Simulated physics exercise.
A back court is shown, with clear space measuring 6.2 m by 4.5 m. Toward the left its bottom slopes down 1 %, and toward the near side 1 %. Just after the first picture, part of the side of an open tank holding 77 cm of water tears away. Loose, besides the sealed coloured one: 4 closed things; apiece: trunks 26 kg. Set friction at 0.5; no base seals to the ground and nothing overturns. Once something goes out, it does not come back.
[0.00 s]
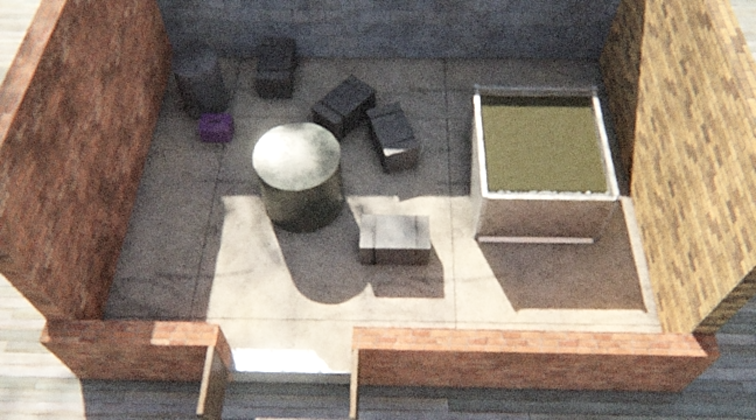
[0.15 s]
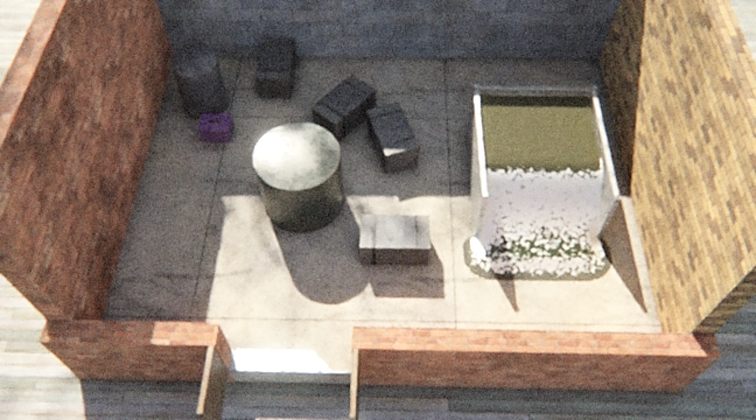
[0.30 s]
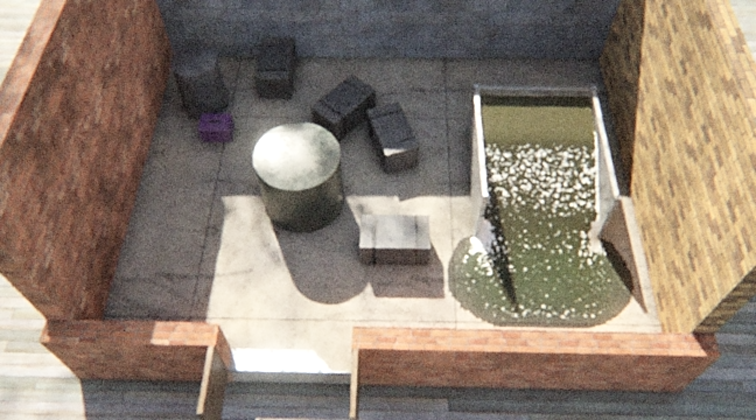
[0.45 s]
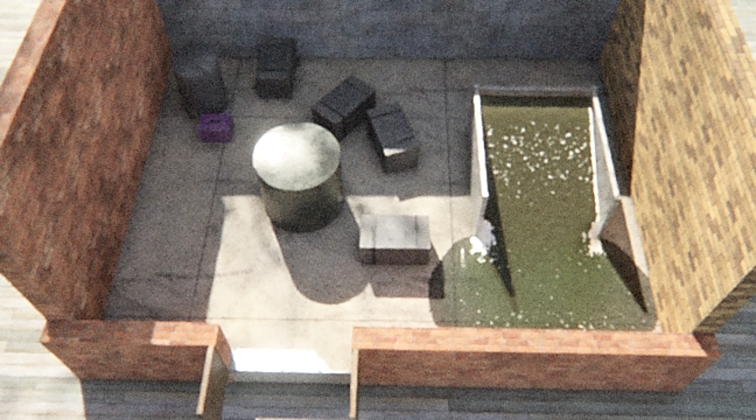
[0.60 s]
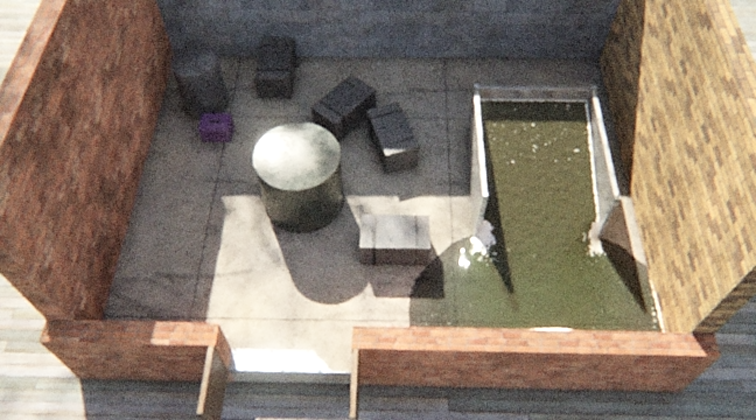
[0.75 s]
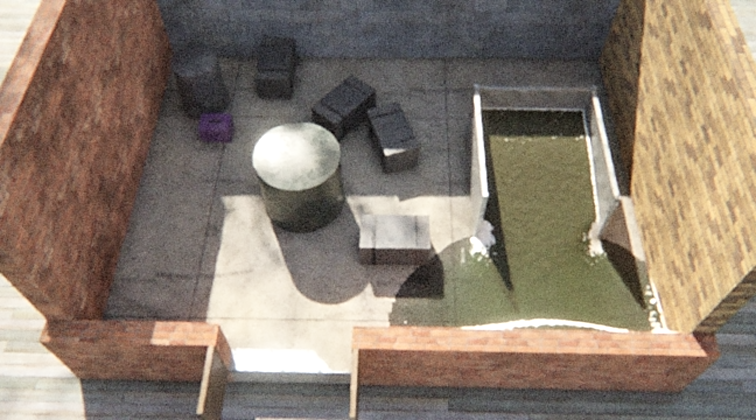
Green water pours from a tank's open near side and spreads across the walled court's floor.
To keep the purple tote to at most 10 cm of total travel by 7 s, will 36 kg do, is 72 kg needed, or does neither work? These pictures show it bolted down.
36 kg will do.
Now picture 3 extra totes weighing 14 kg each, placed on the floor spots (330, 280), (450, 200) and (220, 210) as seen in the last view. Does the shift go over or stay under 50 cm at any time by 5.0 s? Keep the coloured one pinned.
In the given order, I'd say greater, smaller, smaller.
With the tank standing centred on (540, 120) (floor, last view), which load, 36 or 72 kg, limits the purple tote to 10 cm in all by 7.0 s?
Well, in that case the lighter one is plenty.
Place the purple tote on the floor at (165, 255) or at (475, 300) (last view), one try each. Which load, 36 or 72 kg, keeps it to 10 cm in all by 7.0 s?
Light one suffices, then heavy one only.
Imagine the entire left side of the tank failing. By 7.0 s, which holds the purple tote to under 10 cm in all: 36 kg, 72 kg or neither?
That way round, only the bigger mass holds.
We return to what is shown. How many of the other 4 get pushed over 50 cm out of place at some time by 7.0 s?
It adds up to 1.
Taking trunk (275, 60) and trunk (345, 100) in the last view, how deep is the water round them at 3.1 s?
Depths: Near 0 cm, then near 0 cm.
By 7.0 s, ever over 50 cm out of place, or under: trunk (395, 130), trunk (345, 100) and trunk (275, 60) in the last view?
Taking them in order: Within the mark, within the mark, beyond the mark.
After 1.4 s the purple tote would be 0 cm from its start with 36 kg and 0 cm from its start with 72 kg; 0 cm of water round it then.
After 3.1 s the purple tote would be 0 cm from its start with 36 kg and 0 cm from its start with 72 kg; 0 cm of water round it then.
After 4.9 s the purple tote would be 0 cm from its start with 36 kg and 0 cm from its start with 72 kg; 8 cm of water round it then.
After 7.0 s the purple tote would be 2 cm from its start with 36 kg and 0 cm from its start with 72 kg; 12 cm of water round it then.
